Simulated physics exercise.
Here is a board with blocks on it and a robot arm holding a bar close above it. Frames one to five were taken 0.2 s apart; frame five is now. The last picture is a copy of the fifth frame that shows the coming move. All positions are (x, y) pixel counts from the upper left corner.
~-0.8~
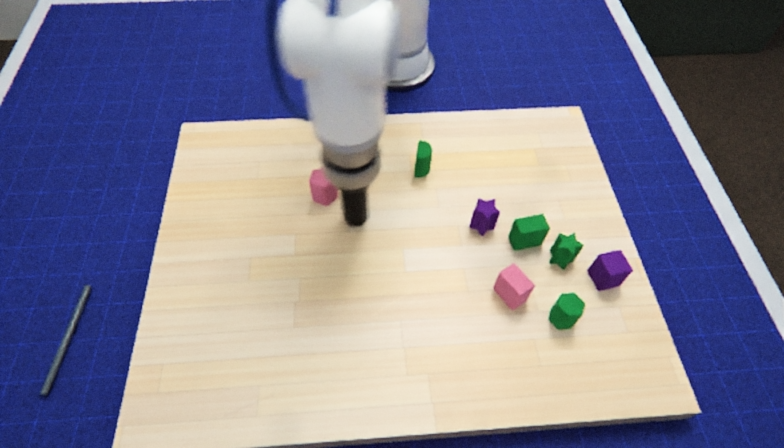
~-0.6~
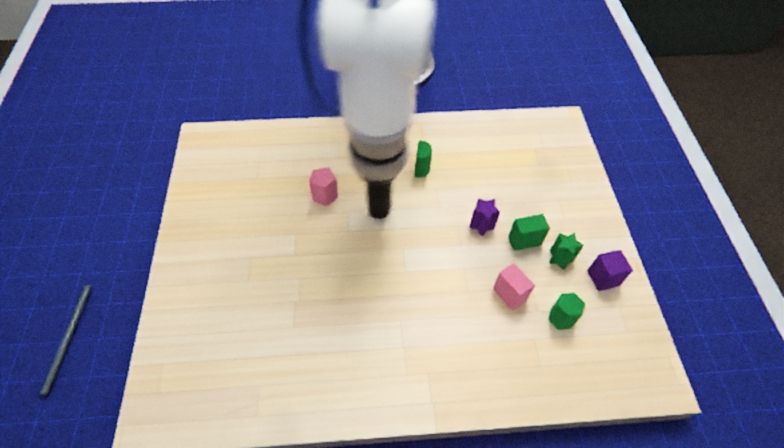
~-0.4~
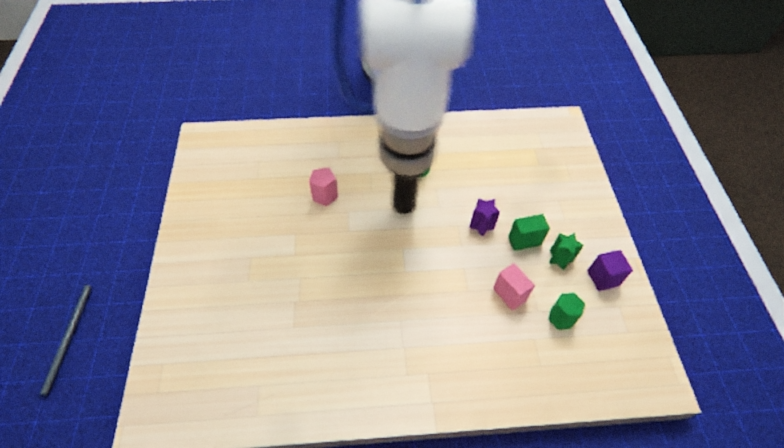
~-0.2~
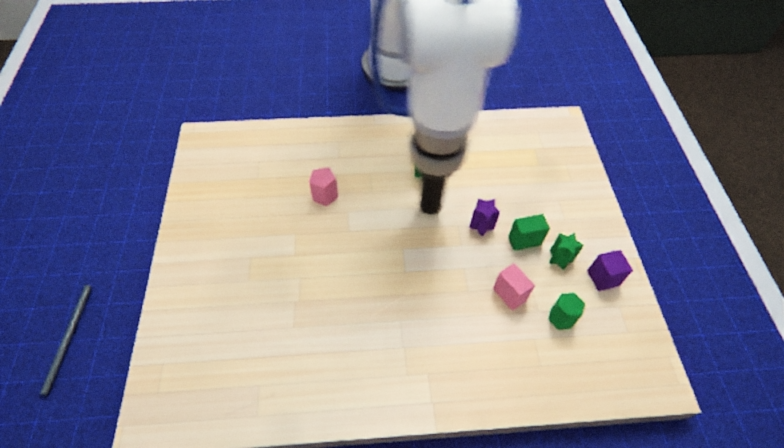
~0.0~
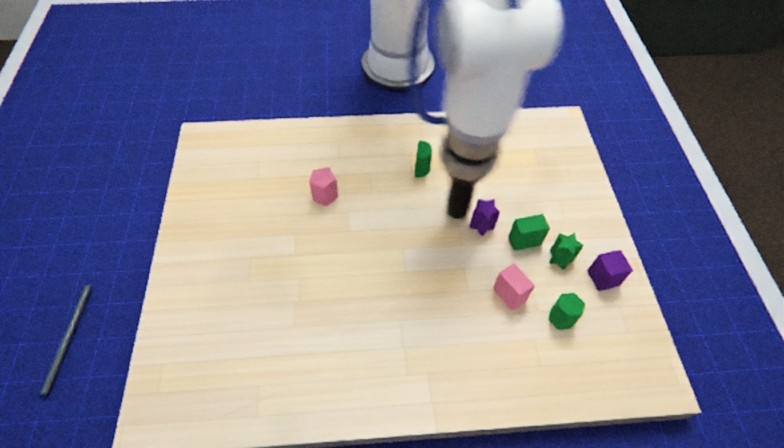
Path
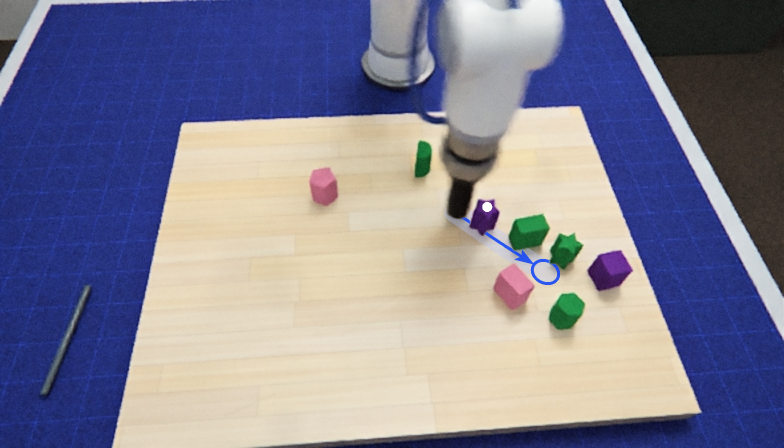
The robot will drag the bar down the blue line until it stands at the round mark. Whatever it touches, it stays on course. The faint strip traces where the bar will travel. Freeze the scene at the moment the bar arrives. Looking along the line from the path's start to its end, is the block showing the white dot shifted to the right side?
No.
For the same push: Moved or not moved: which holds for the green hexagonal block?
It stays put.
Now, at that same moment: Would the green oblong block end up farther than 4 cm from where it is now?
The answer is yes.
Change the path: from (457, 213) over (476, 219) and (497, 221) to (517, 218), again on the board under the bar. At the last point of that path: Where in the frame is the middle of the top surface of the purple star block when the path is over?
It sits at (517, 220).
The drawn path runs straight from (457, 213) to (545, 272); the dot is on the purple star block.
What follows on the original path. One third of the way, bar (486, 229); purple star block (514, 222); green oblong block (546, 228), turned 15° anticlockwise.
Two thirds of the way, bar (516, 248); purple star block (546, 236), turned 20° anticlockwise; green oblong block (571, 238), turned 55° anticlockwise; green star block (591, 247).
At the end, bar (548, 268); purple star block (571, 243), turned 60° anticlockwise; green oblong block (590, 234), turned 75° anticlockwise; green star block (615, 242); green hexagonal block not moved; purple square block (631, 265), turned 35° clockwise.
